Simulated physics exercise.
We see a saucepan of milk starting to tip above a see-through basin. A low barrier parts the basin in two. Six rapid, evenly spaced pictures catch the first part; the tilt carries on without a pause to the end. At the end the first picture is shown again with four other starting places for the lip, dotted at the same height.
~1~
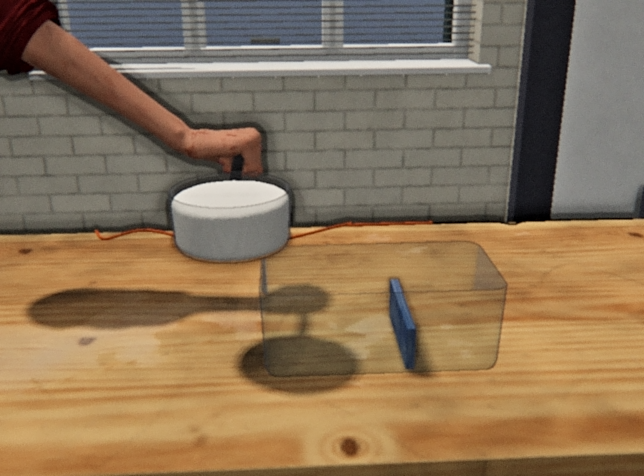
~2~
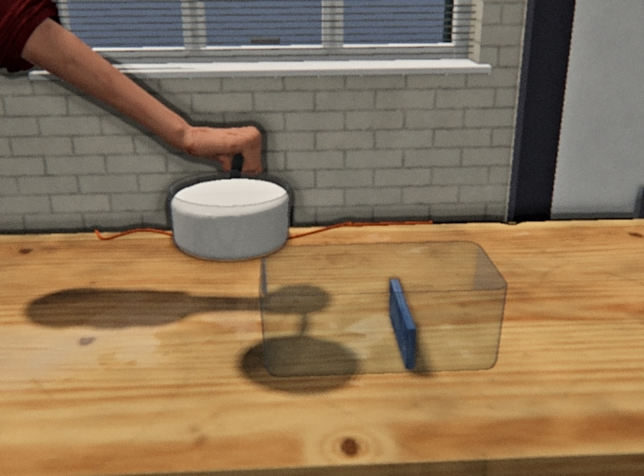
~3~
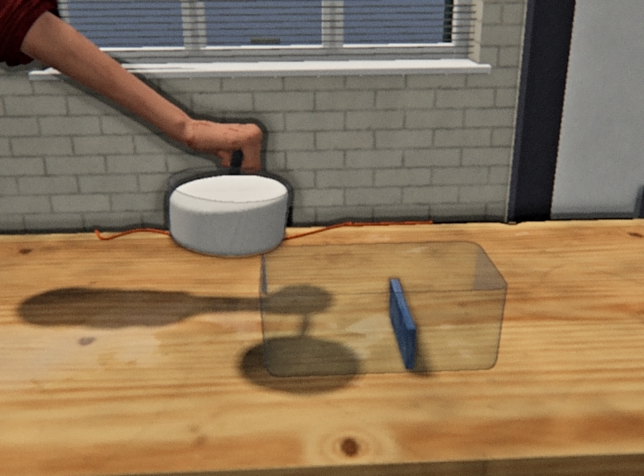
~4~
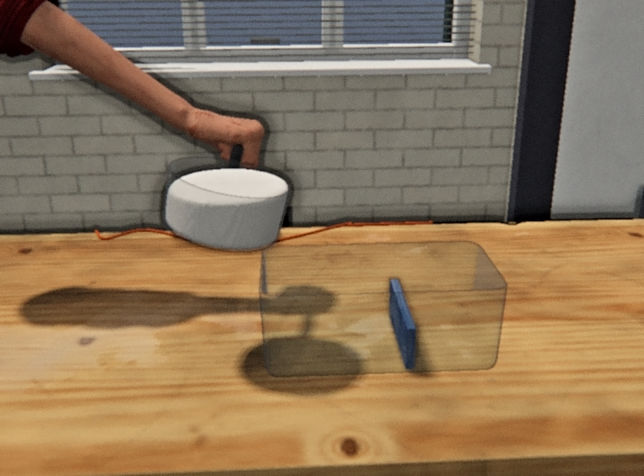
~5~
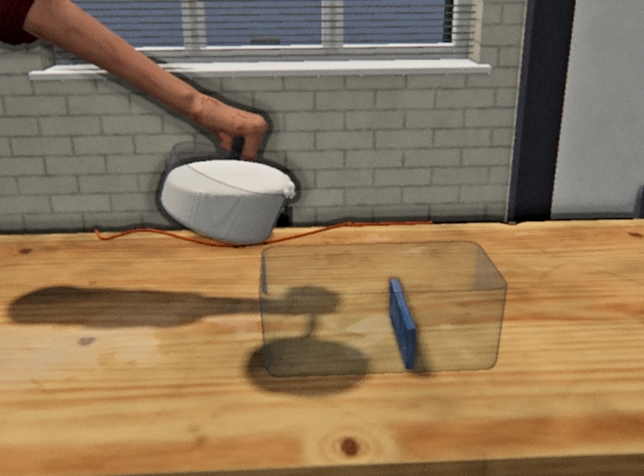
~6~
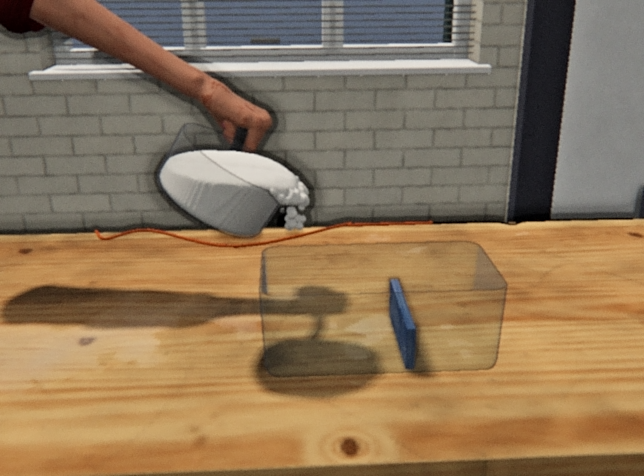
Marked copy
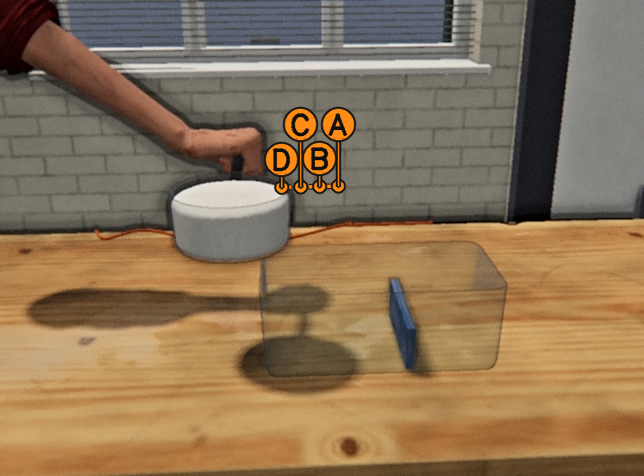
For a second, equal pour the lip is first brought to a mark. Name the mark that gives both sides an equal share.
Choose B.
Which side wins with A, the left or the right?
The right one.
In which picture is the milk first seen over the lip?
In picture 5.
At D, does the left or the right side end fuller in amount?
The left one.
On the marked copy, A at (338, 186); B at (319, 186); C at (300, 186); D at (281, 187).
If A is chosen, about 19 % ends left of the wall and 79 % right of it.
If B is chosen, about 47 % ends left of the wall and 51 % right of it.
If C is chosen, about 79 % ends left of the wall and 20 % right of it.
If D is chosen, about 93 % ends left of the wall and 3 % right of it; 5 % is lost outside.
